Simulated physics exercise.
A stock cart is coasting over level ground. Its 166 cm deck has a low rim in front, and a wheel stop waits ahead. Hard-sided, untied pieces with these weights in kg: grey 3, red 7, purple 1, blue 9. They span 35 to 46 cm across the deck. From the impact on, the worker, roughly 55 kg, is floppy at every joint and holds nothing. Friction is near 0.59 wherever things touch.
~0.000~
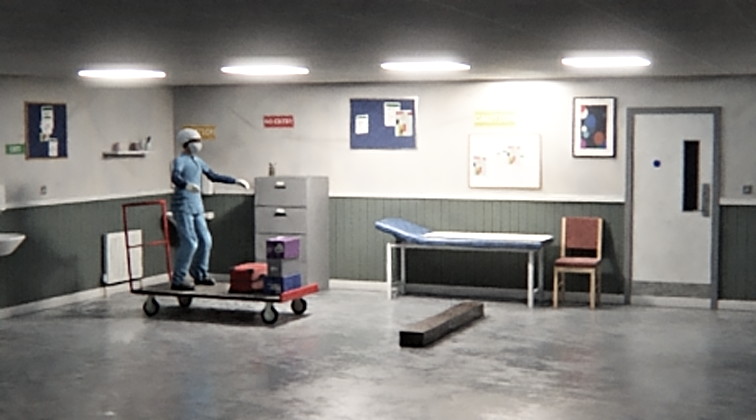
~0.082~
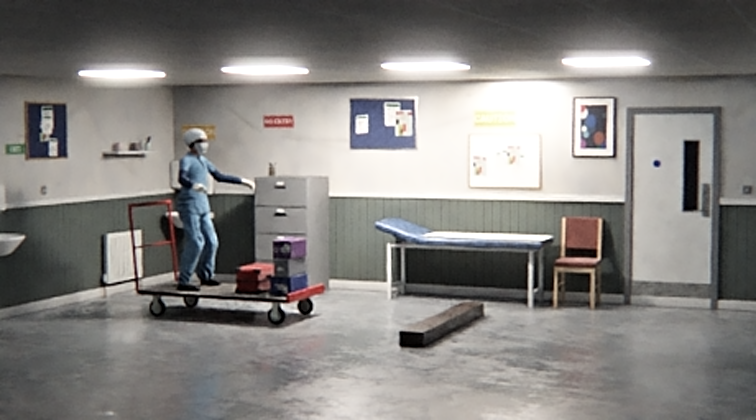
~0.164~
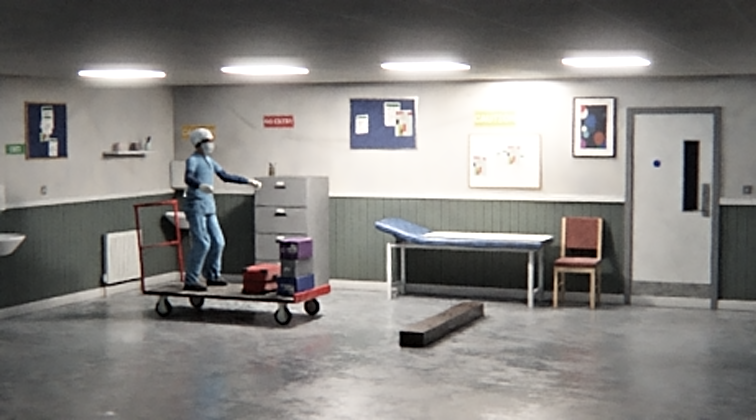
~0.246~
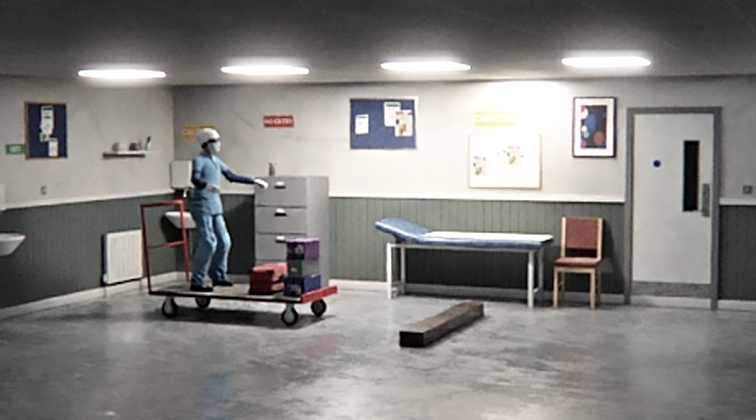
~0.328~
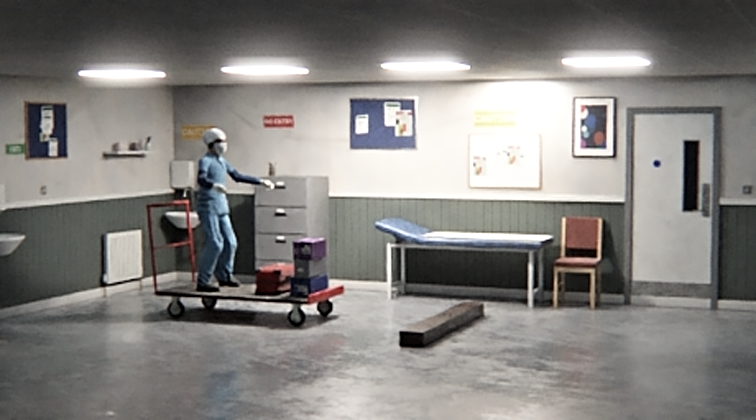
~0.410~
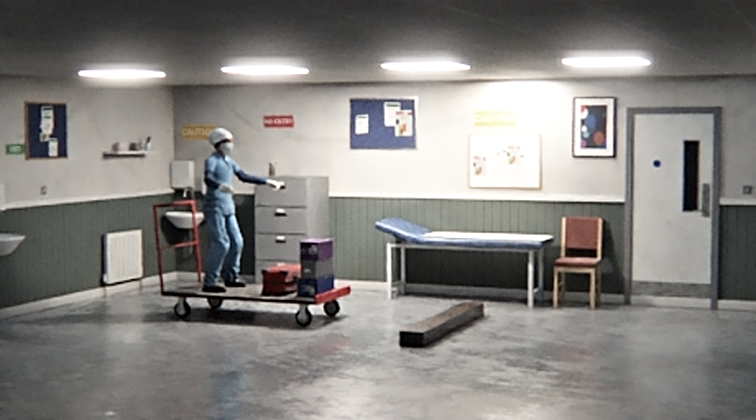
In a clinic room, a masked worker in blue rides a loaded cart slowly rightward.
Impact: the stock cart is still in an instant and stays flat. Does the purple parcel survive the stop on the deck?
The purple parcel stays on.
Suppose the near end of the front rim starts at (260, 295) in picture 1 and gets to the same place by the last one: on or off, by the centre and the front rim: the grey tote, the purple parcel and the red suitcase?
Then grey off, purple off, red on.
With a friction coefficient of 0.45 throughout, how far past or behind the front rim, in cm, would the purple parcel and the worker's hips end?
In that case purple 10 behind, hips 100 behind.
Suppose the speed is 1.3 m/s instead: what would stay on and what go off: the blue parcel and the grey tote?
Then blue on, grey off.
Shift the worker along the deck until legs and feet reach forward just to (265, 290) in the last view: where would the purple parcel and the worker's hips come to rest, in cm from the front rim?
Then purple 10 behind, hips 100 behind.
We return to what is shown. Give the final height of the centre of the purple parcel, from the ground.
About 70 cm.
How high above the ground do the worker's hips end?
Roughly 55 cm above it.
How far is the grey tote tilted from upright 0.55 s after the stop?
It is tilted some 0°.
The wheels strike at 1.66 s.
After 2.21 s the purple parcel is 10 cm behind the rim, tilted 0°, near (433, 254) in the last picture's view.
After 2.66 s the purple parcel is 10 cm behind the rim, tilted 0°, near (433, 254) in the last picture's view.
At rest, 2.9 s, nothing is past the rim; behind it, grey tote, red suitcase, purple parcel, blue parcel and the worker's hips.
